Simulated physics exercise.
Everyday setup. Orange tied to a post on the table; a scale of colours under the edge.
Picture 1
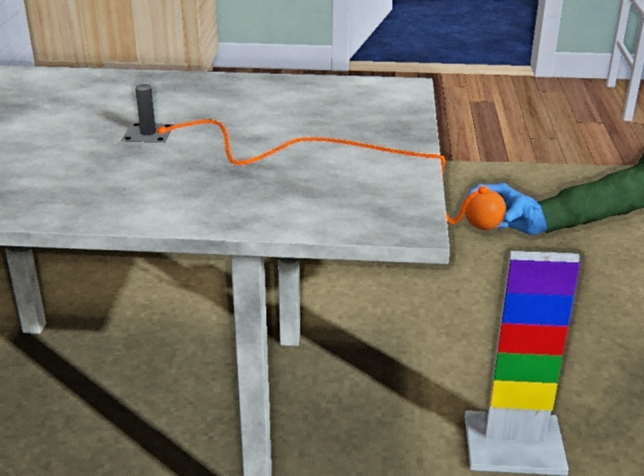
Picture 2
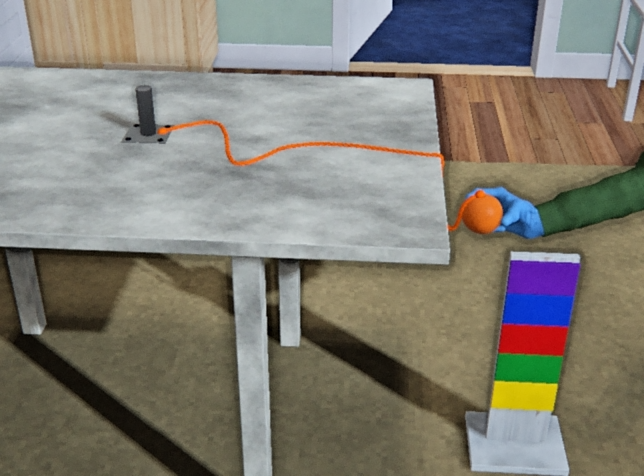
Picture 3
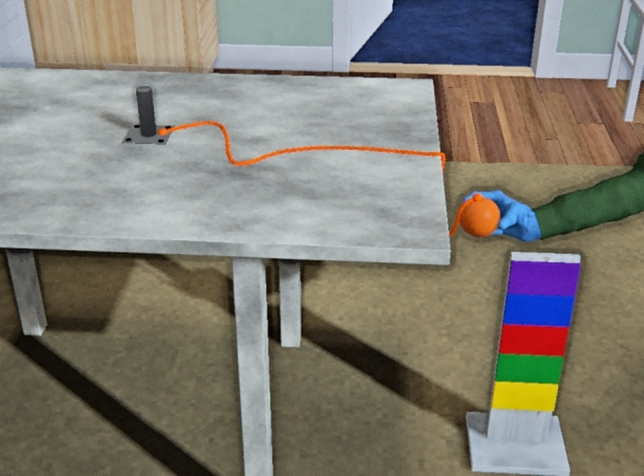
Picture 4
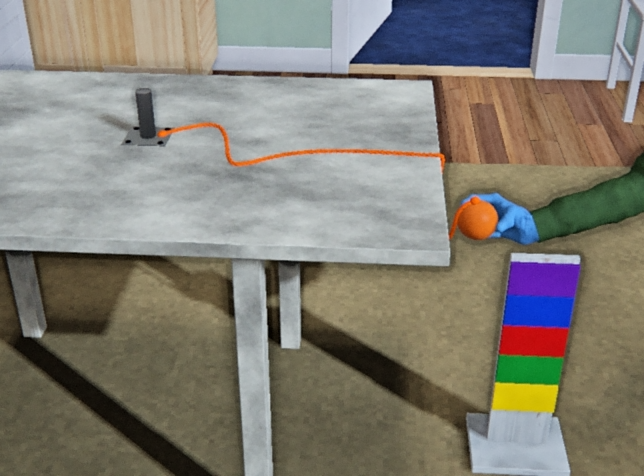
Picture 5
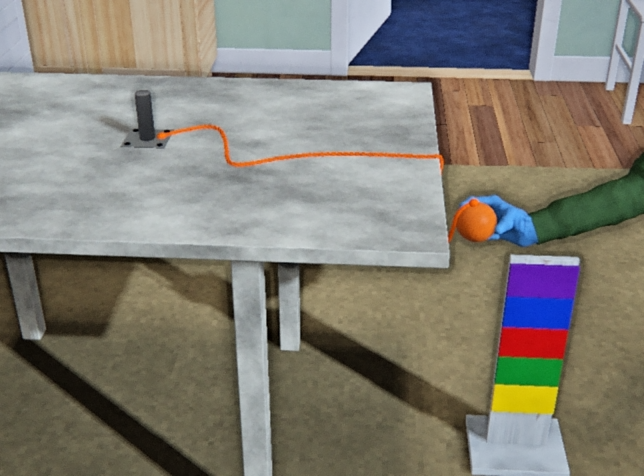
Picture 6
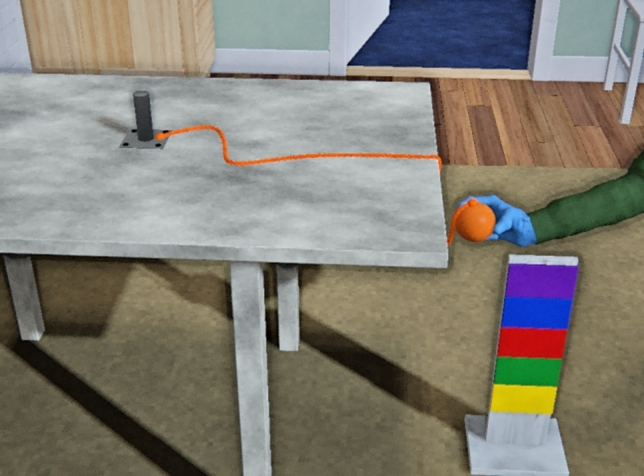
The video shows a blue-gloved hand holding an orange ball tied by a cord to a post on a gray table, beside a striped colour scale; the hand lowers slightly leftward, and the cord shifts a little on the tabletop.
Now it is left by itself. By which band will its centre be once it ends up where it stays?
By the green band.
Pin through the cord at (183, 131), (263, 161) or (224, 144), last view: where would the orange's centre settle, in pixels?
Near (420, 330), then (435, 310), then (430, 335).
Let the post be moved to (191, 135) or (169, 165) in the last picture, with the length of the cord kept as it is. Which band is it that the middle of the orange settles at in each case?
Result 1: Yellow. Result 2: Yellow.
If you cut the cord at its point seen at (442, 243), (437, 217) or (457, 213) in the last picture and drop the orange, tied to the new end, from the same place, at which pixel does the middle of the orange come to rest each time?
(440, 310), (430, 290), (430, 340).
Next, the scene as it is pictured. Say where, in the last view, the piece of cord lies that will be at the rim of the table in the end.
That spot is near (370, 156).
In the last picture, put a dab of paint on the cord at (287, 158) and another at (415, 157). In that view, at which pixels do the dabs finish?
First point (358, 152), second point (434, 202).
Soon after, orange near (446, 346); level with red.
After that, orange near (398, 350); level with green.
And then, orange near (438, 364); level with green.
In the end, orange near (418, 360); level with green. At green.
